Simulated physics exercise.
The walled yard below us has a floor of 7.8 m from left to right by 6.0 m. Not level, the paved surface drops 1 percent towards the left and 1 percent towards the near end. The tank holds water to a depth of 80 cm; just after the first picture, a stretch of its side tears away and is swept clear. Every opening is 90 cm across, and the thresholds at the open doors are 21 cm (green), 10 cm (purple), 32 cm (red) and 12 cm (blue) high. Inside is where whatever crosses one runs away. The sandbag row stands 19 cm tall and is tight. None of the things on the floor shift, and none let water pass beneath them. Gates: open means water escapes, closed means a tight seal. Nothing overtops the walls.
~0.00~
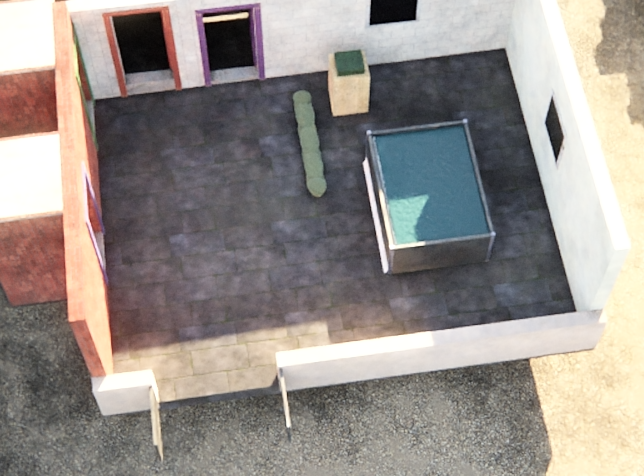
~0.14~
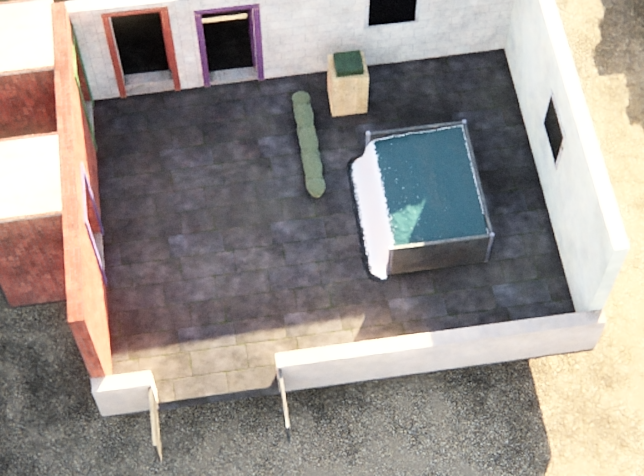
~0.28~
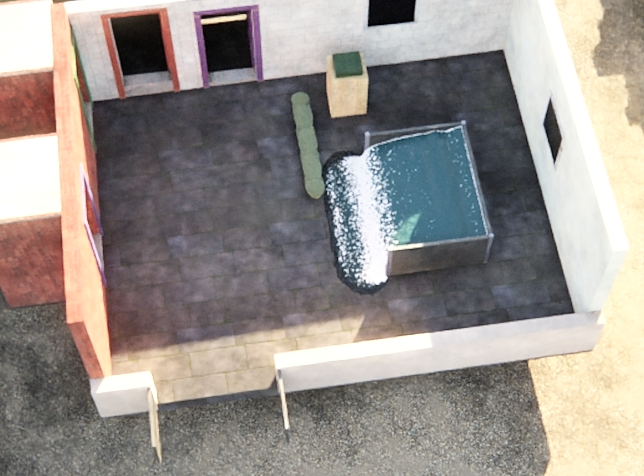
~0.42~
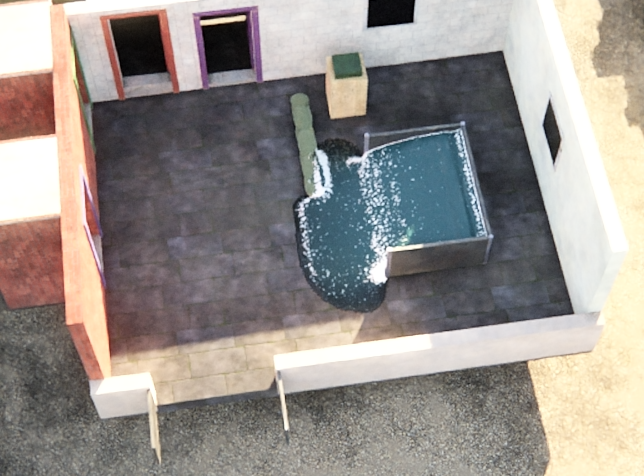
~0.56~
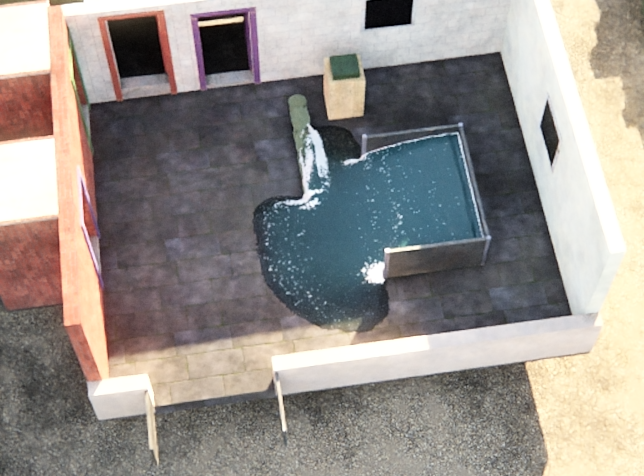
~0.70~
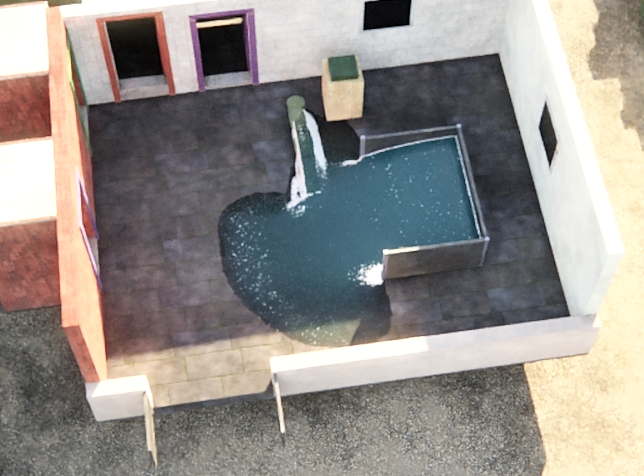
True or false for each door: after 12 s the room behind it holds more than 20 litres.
Green door: False; purple door: False; red door: False; blue door: True.
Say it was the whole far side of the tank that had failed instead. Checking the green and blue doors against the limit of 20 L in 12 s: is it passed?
Versus the limit - green: Within, blue: Within.
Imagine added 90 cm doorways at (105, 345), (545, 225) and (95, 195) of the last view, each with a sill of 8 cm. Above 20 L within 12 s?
Result in order - more than that, not enough, more than that.
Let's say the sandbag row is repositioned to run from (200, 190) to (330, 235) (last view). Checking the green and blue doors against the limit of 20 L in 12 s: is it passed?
So the green door comes out too high while the blue door comes out too high.
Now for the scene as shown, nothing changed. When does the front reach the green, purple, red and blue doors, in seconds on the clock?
Green = 2.4 s, purple = 1.8 s, red = 2.4 s, blue = 1.2 s.
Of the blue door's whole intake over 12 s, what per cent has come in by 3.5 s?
Around 90 percent.
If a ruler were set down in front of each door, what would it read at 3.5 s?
Depths: Green door 17 cm, purple door 2 cm, red door 10 cm, blue door 20 cm.
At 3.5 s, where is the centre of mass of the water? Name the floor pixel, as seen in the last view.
At roughly (241, 239).
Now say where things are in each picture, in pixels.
In the first picture, the tank at (429, 185) is whole and still, 80 cm deep.
In the second picture, water pours out at (380, 206) and has run 1.2 m, to (384, 279); typically 10 cm deep outside, 80 cm at the tank's back.
In the third picture, the front is at (364, 288), 1.4 m from the gap at (379, 209); 1.9 m2 of floor is under water; 75 cm left at the back of the tank.
In the fourth picture, the front is at (334, 300), 1.8 m from the gap at (378, 211); 3.6 m2 of floor is under water; 69 cm left at the back of the tank.
In the fifth picture, the front is at (285, 298), 2.2 m from the gap at (376, 212); 5.7 m2 of floor is under water; 68 cm left at the back of the tank.
In the sixth picture, the front is at (235, 284), 2.7 m from the gap at (374, 214); 7.8 m2 of floor is under water; 62 cm left at the back of the tank.
After 1.4 s water covers 50 % of the floor and is deepest (40 cm) near (327, 190); green door not reached, purple door not reached, red door not reached, blue door 18 cm at the sill, 5 L in.
After 2.2 s water covers 65 % of the floor and is deepest (52 cm) near (109, 390); green door not reached, purple door 7 cm at the sill, 0 L in, red door not reached, blue door 30 cm at the sill, 113 L in.
After 3.5 s water covers 70 % of the floor and is deepest (28 cm) near (88, 112); green door 17 cm at the sill, 1 L in, purple door 2 cm at the sill, 0 L in, red door 10 cm at the sill, 0 L in, blue door 20 cm at the sill, 220 L in.
After 7.0 s water covers 80 % of the floor and is deepest (12 cm) near (298, 194); green door 9 cm at the sill, 5 L in, purple door 6 cm at the sill, 0 L in, red door 7 cm at the sill, 0 L in, blue door 10 cm at the sill, 244 L in.
After 12.0 s water covers 90 % of the floor and is deepest (10 cm) near (100, 274); green door 4 cm at the sill, 5 L in, purple door 3 cm at the sill, 0 L in, red door 5 cm at the sill, 0 L in, blue door 9 cm at the sill, 244 L in.
